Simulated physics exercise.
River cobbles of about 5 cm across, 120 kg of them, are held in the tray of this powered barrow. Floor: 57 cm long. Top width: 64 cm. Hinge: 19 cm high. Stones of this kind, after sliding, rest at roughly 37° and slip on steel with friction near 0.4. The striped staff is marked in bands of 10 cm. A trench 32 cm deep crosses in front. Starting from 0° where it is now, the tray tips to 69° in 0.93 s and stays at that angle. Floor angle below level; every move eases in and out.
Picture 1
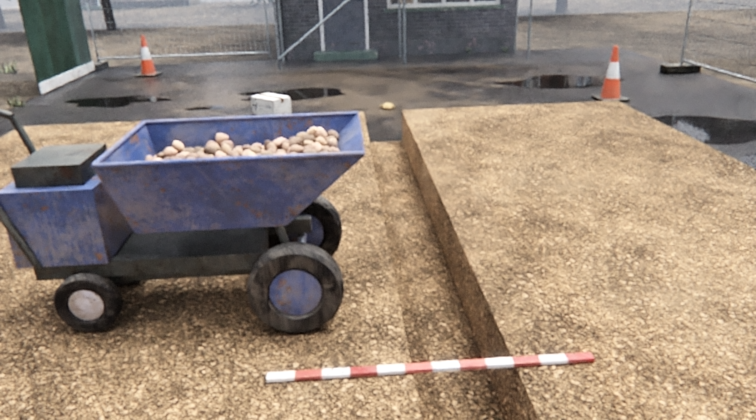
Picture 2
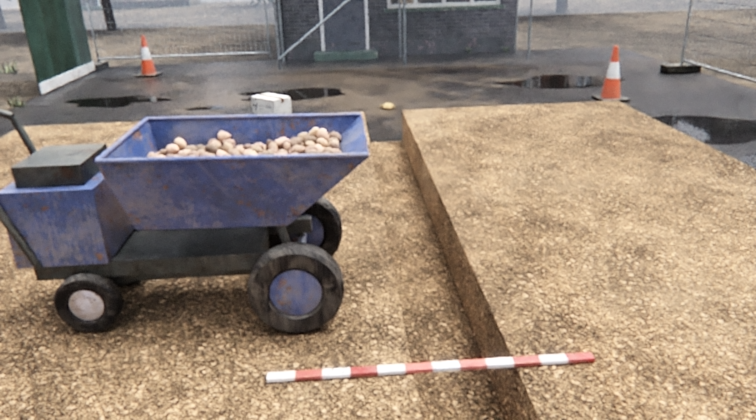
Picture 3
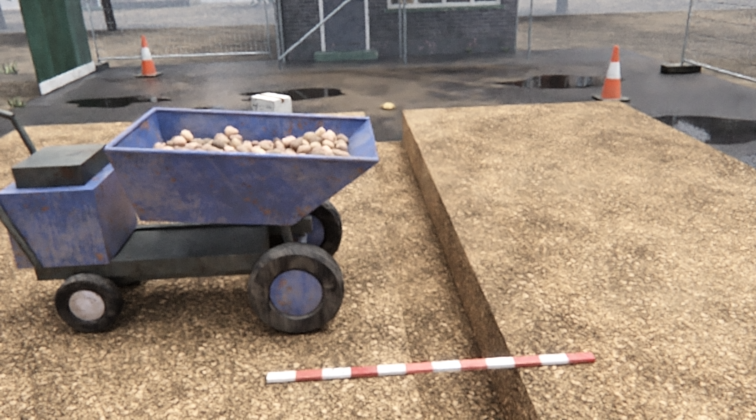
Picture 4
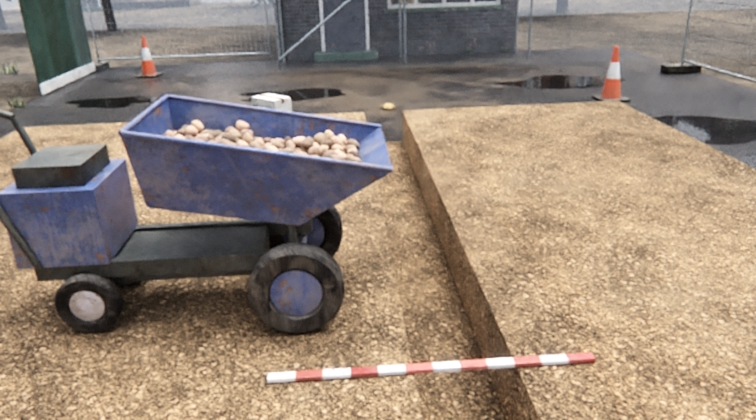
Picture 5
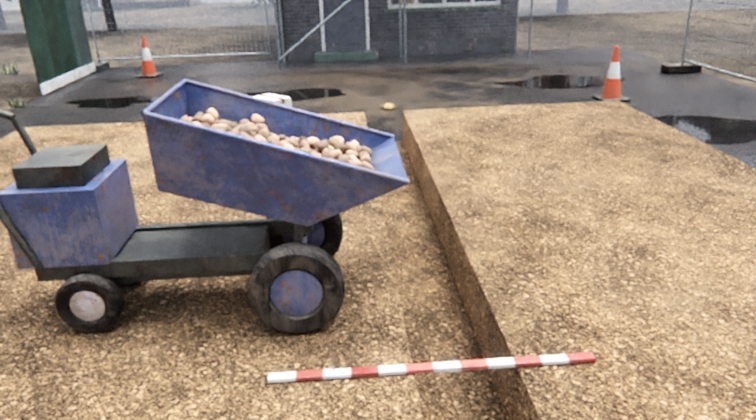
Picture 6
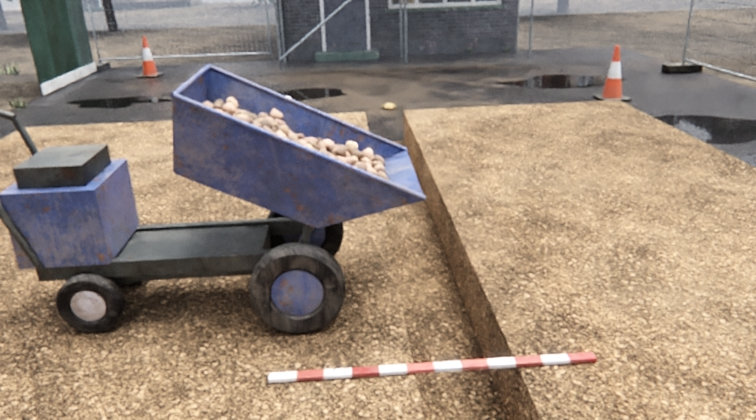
To begin with, a blue powered barrow stands on gravelly ground beside a trench edge, its level tray loaded with rounded cobbles. The tray then tilts, its left end rising steadily while its right lip moves right and lower, and the stones shift slightly toward the lip as the wheels stay still.
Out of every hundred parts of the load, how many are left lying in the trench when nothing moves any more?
Around 55 in every hundred.
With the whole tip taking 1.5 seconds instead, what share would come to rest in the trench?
Roughly 65 per cent.
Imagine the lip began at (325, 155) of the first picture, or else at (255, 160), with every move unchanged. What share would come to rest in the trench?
It'd be around 90 per cent and after that around 70 per cent.
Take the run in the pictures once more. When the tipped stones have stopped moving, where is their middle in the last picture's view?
I'd put it close to (475, 320).
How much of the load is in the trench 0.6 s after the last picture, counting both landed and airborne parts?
Approx. 20 % of the load.
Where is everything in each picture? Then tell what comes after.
Lip at (364, 154), floor tilted 0°, highest stones at (314, 137), in the first frame.
The tray is at 1°, its lip at (368, 155); the top of the load is at (295, 141), in the second frame.
Lip at (378, 161), floor tilted 5°, highest stones at (220, 141), in the third frame.
The tray is at 11°, its lip at (393, 170); the top of the load is at (198, 134), in the fourth frame.
Lip at (409, 182), floor tilted 18°, highest stones at (200, 124), in the fifth frame.
The tray is at 26°, its lip at (425, 199); the top of the load is at (217, 110), in the sixth frame.
Then, 0.3 s after the last picture the floor is at 58°, 100 % in the tray; the foremost stones are at (437, 237).
Then, 0.6 s after the last picture the floor is at 69°, 63 % in the tray, 21 % in the trench, 16 % past the trench; the foremost stones are at (524, 279).
Then, 1.0 s after the last picture the floor is at 69°, 16 % in the tray, 40 % in the trench, 44 % past the trench; the foremost stones are at (648, 278).
Then, 2.9 s after the last picture the floor is at 69°, 0 % in the tray, 55 % in the trench, 45 % past the trench; the foremost stones are past the picture's edge.
